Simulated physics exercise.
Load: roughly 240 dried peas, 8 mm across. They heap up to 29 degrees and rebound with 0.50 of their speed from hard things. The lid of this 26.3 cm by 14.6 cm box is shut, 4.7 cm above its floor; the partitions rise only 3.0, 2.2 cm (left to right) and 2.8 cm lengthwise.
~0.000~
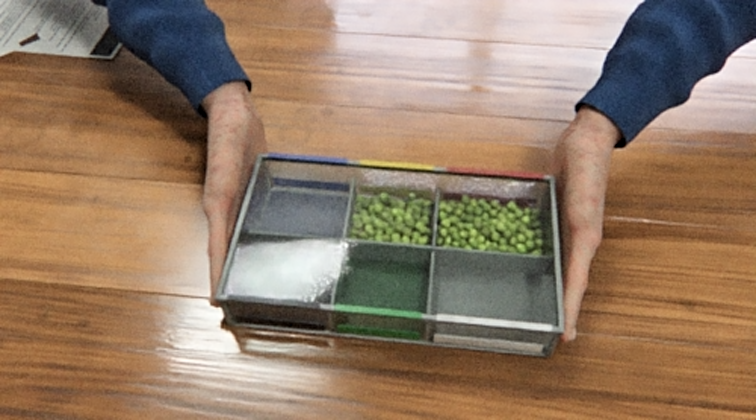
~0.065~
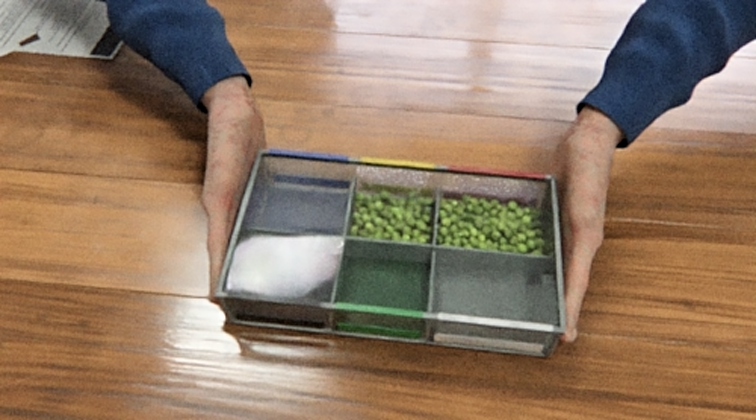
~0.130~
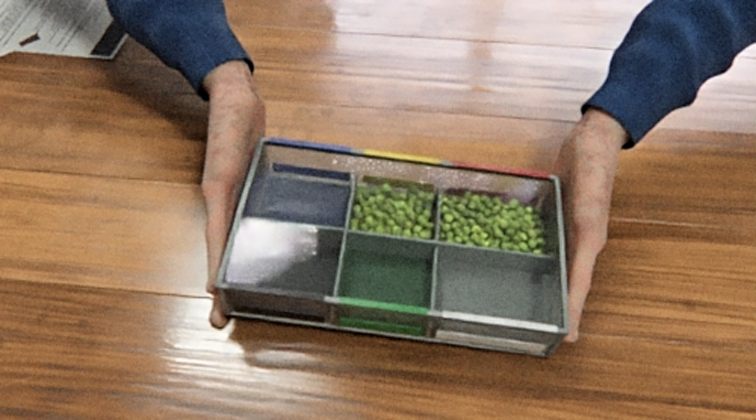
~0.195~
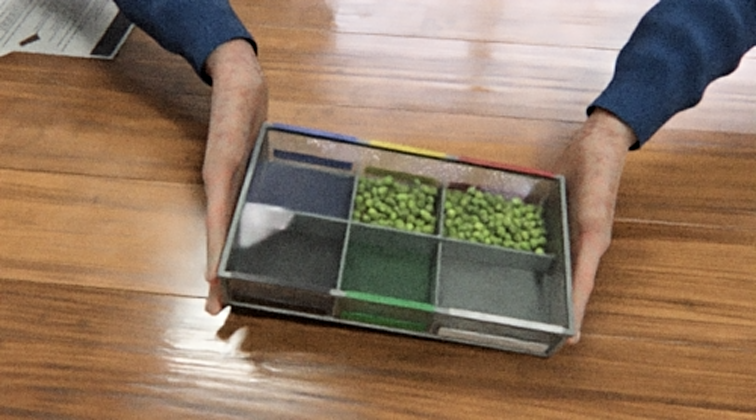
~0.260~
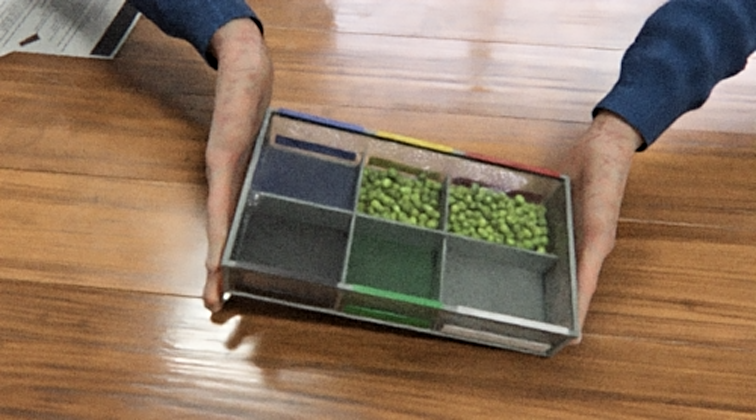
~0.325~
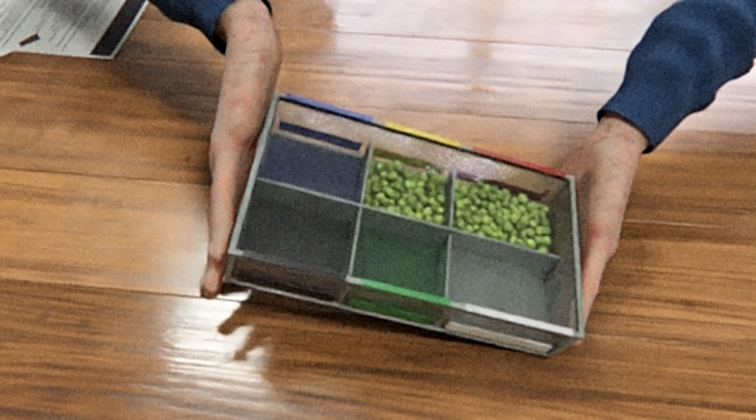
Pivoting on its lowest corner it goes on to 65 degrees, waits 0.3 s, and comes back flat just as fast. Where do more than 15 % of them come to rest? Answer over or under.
Red compartment: Over; blue compartment: Under; green compartment: Under; yellow compartment: Over; white compartment: Under; black compartment: Under.
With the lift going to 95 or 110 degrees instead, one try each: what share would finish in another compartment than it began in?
About 35 and 40 per cent.
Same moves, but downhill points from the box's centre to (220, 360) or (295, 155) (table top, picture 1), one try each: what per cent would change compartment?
Some 25 and 15 per cent.
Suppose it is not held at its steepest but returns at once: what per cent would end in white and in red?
White 0, red 70.
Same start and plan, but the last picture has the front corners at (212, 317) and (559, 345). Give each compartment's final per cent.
Red 60, blue 0, green 5, yellow 35, white 5, black 0.
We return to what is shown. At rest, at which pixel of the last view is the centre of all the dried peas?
At about (495, 237).
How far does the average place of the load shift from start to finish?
About 2.0 cm.
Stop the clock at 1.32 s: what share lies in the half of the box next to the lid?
Roughly 10 per cent.
After 1.32 s, tilt 65 degrees; red 70 %, yellow 30 %.
After 1.98 s, tilt 32 degrees; red 70 %, yellow 30 %.
After 2.68 s, tilt 0 degrees; red 70 %, yellow 30 %.
By 3.2 s all is still; red 70 %, blue 0 %, green 0 %, yellow 30 %, white 0 %, black 0 %.
